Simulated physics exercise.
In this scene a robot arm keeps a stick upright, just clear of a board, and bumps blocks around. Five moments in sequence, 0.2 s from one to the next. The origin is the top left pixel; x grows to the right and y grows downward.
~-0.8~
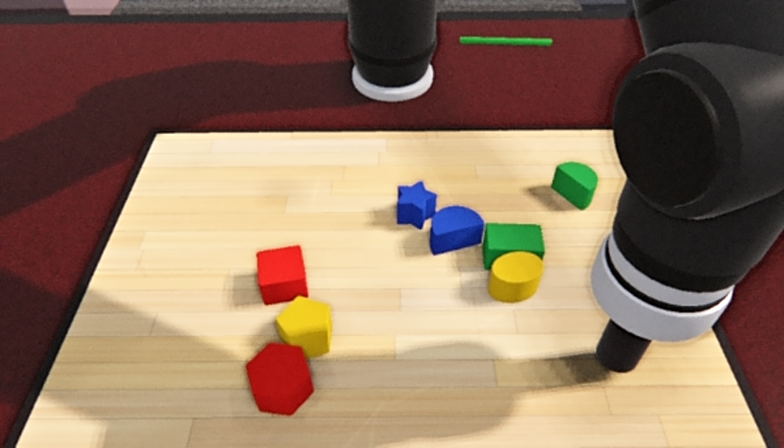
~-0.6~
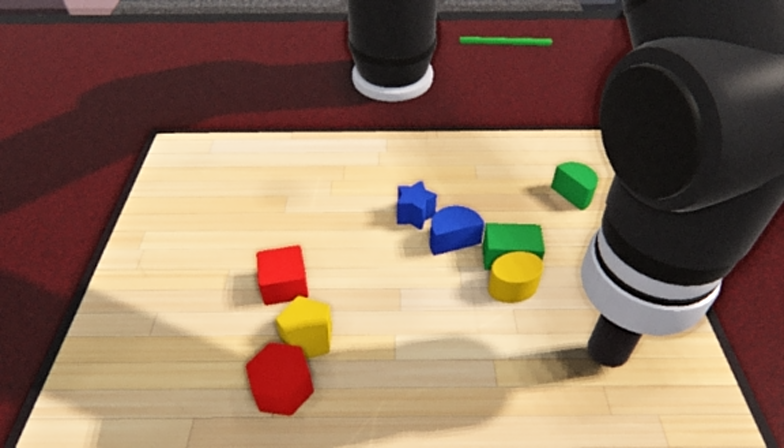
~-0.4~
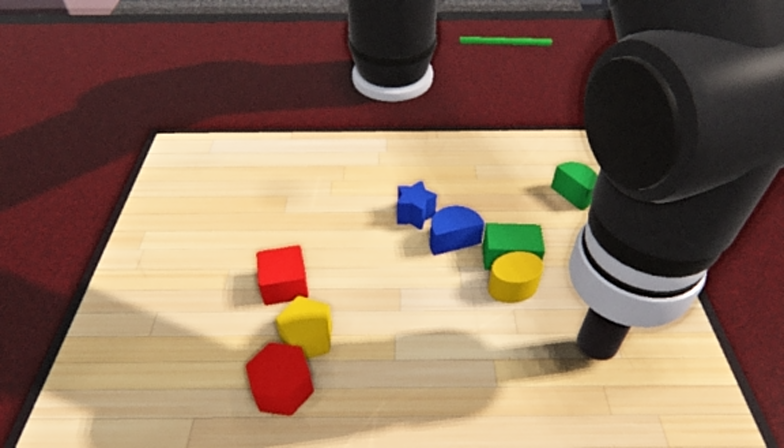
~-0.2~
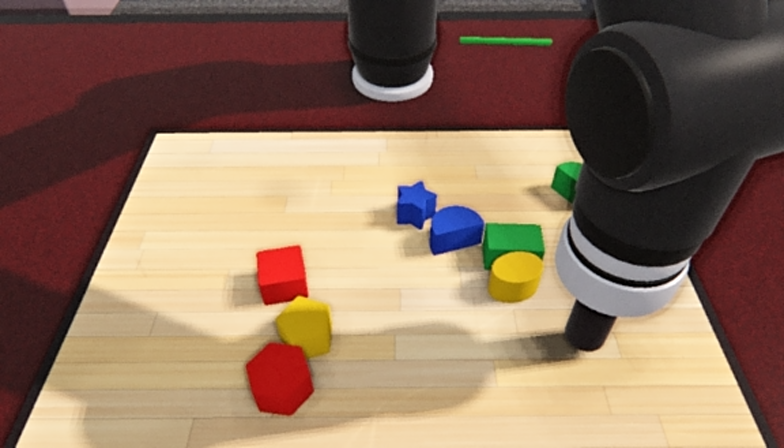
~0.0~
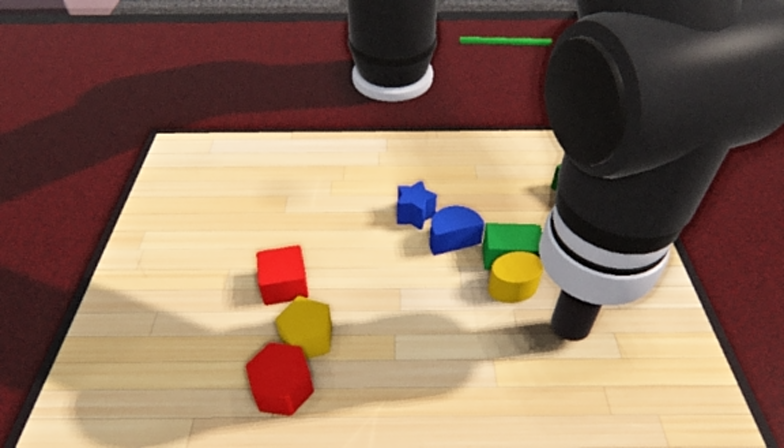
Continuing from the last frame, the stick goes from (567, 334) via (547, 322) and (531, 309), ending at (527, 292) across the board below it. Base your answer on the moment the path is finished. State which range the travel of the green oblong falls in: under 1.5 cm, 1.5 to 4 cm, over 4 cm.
The green oblong ends up a moderate distance away, 1.5 to 4 cm.
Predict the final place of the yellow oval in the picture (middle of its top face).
For the centre of its top, I'd go with (511, 245).
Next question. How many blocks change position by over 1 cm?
Most likely two.
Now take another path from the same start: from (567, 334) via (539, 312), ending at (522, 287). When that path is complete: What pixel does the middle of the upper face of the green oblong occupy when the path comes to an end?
The centre of its top face lies at (509, 214).
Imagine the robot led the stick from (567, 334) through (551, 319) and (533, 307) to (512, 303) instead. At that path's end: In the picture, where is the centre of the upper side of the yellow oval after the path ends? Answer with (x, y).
The yellow oval ends near (497, 253).
What follows on the original path. Halfway along, stick (541, 307); nothing pushed yet.
At the end, stick (530, 283); blue half-round block unmoved; green oblong (511, 218); yellow oval (511, 245).
